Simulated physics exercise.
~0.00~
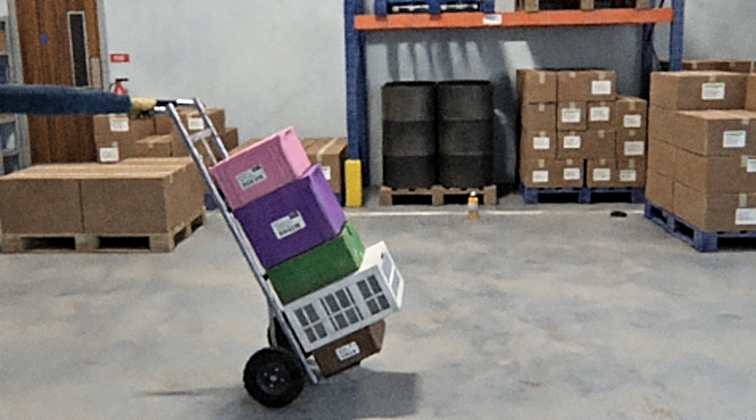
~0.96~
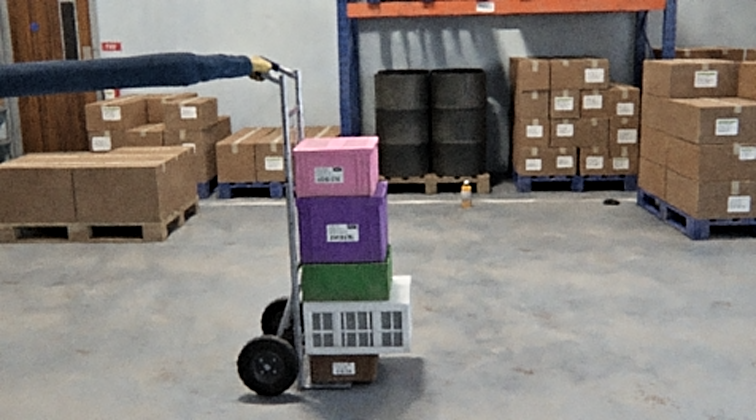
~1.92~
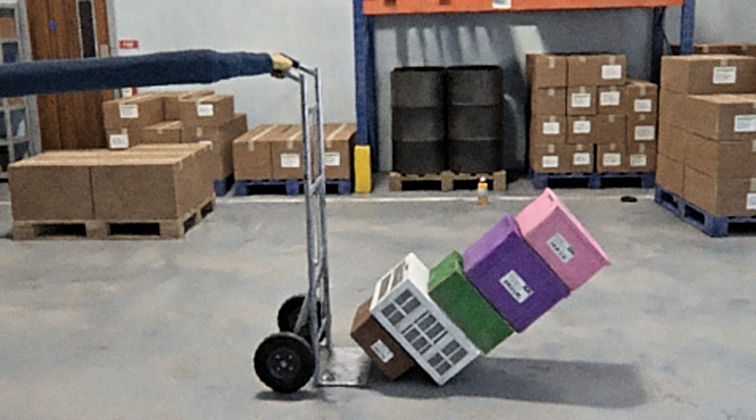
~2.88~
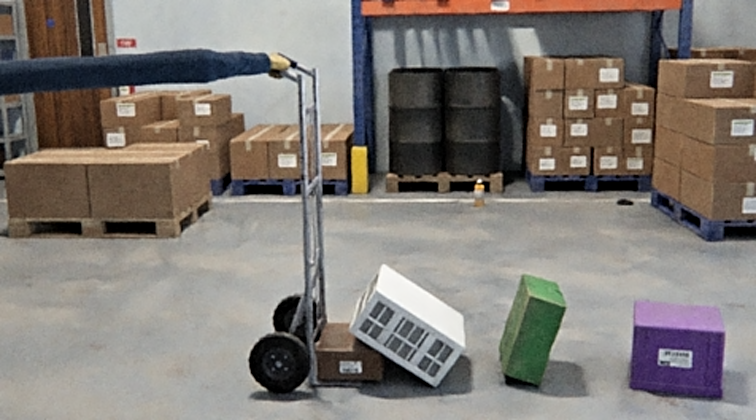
The clip shows a gloved hand swinging a loaded sack truck upright in a warehouse, the stacked boxes and crate then toppling forward to the right; the purple and green boxes end up on the floor, the white crate leans against the brown box, and the pink one is out of view.
